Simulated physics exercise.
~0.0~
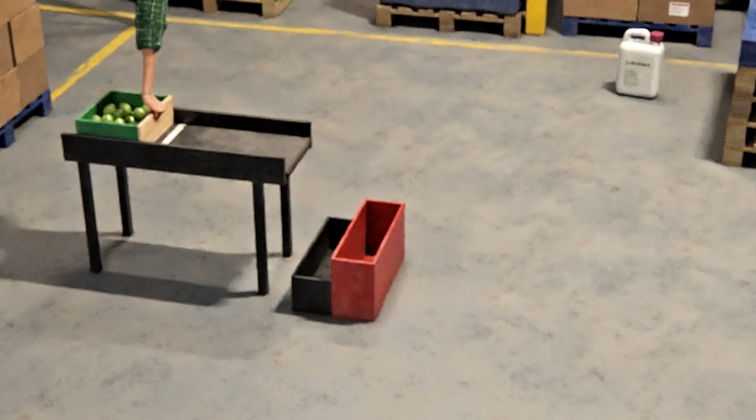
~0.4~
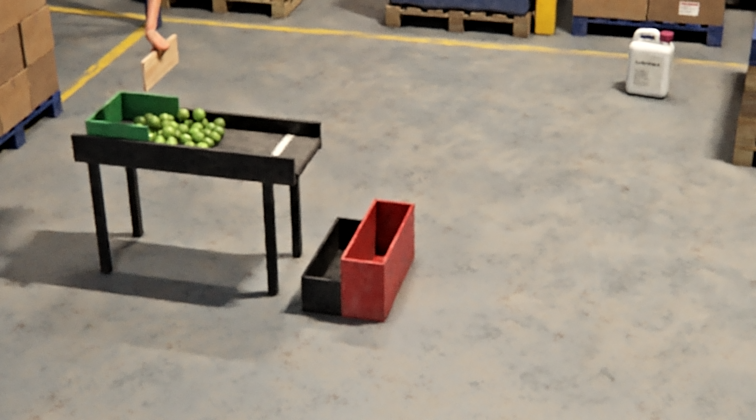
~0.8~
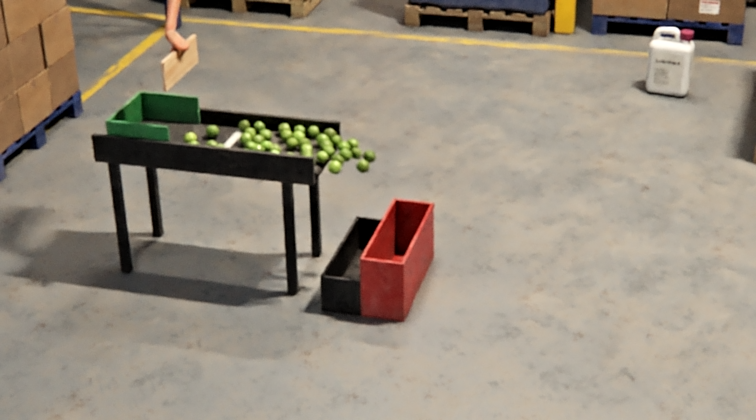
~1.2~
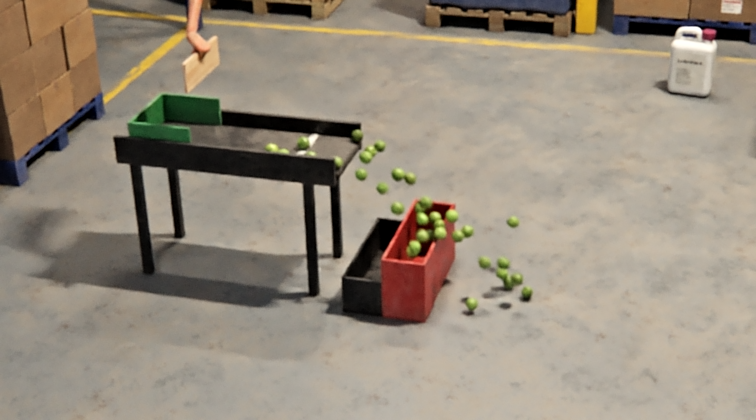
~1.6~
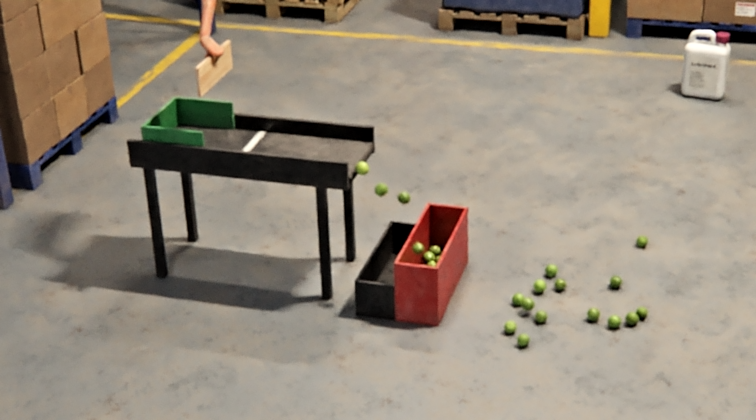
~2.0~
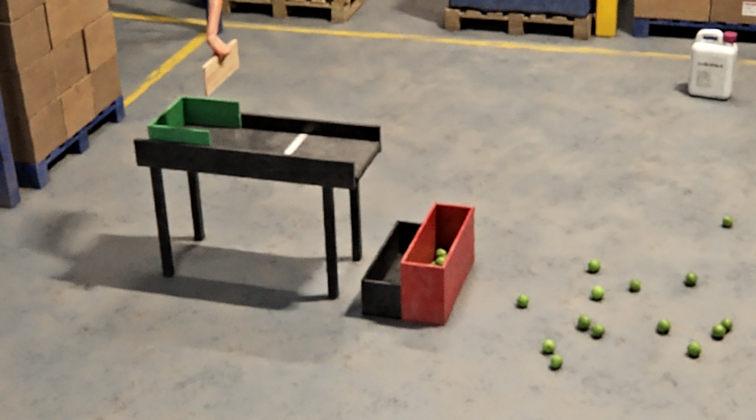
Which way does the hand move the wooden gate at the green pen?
The hand pulls the wooden gate up, clear of the green pen.
